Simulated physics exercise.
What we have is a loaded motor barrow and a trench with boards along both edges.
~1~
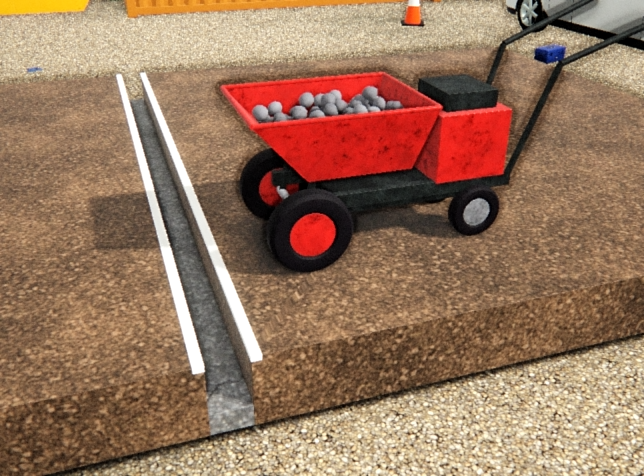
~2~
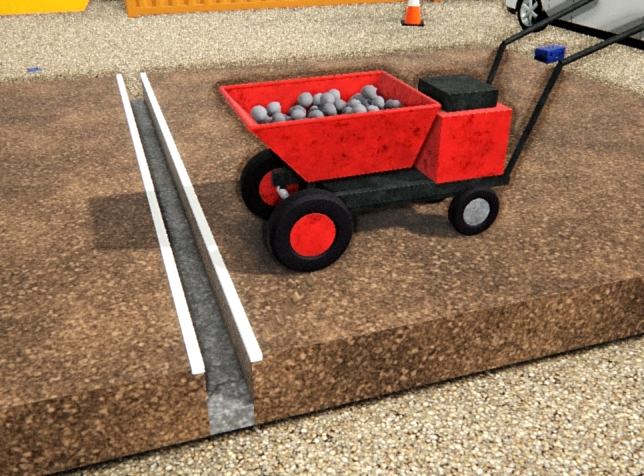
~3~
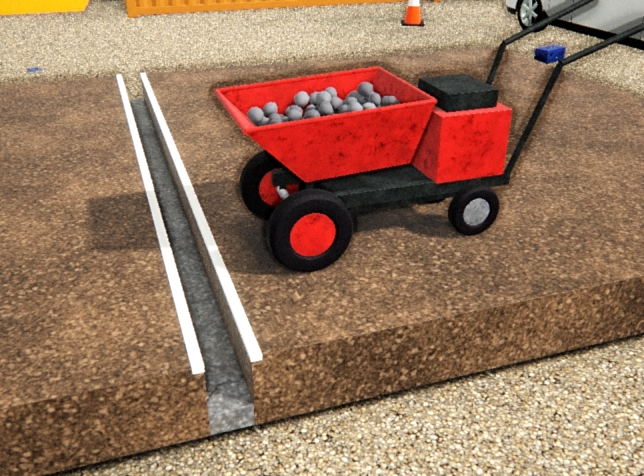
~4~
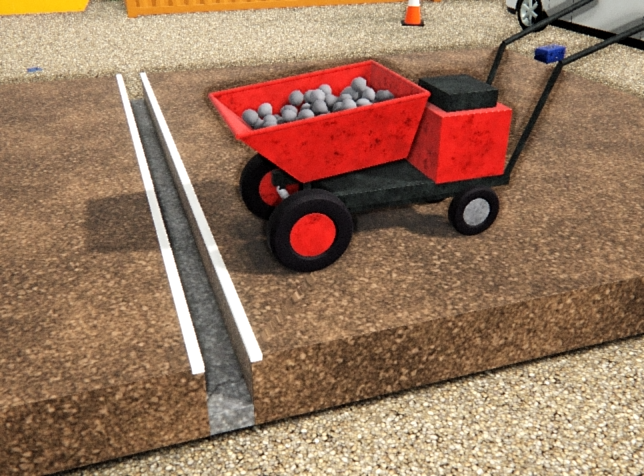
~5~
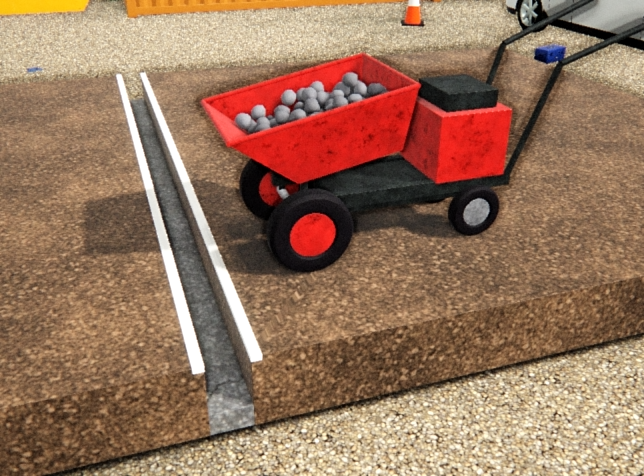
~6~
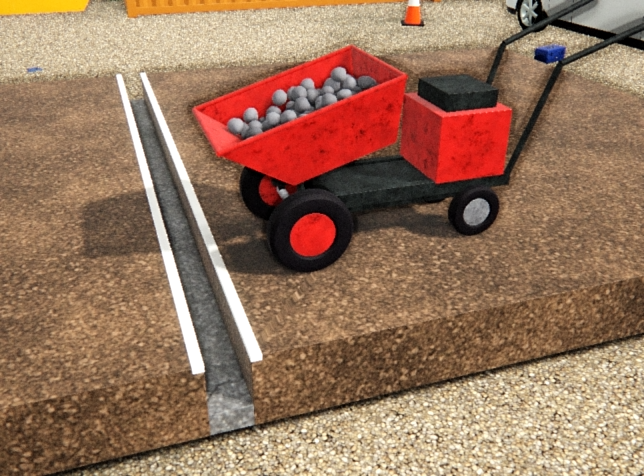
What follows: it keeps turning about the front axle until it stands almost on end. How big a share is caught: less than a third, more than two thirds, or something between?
In the trench: Under a third.
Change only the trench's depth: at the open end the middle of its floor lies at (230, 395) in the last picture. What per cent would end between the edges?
Close to 0 per cent.
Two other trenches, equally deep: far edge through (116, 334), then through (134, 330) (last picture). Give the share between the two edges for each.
Near 100 % and 80 %.
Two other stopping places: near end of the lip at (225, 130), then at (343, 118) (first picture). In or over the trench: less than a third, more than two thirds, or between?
At the first place under a third, at the second the middle third.
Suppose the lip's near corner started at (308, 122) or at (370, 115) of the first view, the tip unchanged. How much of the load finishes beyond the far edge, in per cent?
Roughly 20 per cent, and 0 per cent.
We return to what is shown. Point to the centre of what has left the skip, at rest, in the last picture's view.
Roughly at (117, 264).
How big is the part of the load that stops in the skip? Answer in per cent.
Near 20 %.
Soon after the last picture, skip tipped steeply; all in the skip.
A little later, skip tipped right over; most in the skip; about a quarter beyond it; a stray few falling.
Later still, skip tipped right over; about a quarter in the skip; a stray few in or heaped over the trench; most beyond it.
At rest, skip tipped right over; about a quarter in the skip; a stray few in or heaped over the trench; most beyond it.
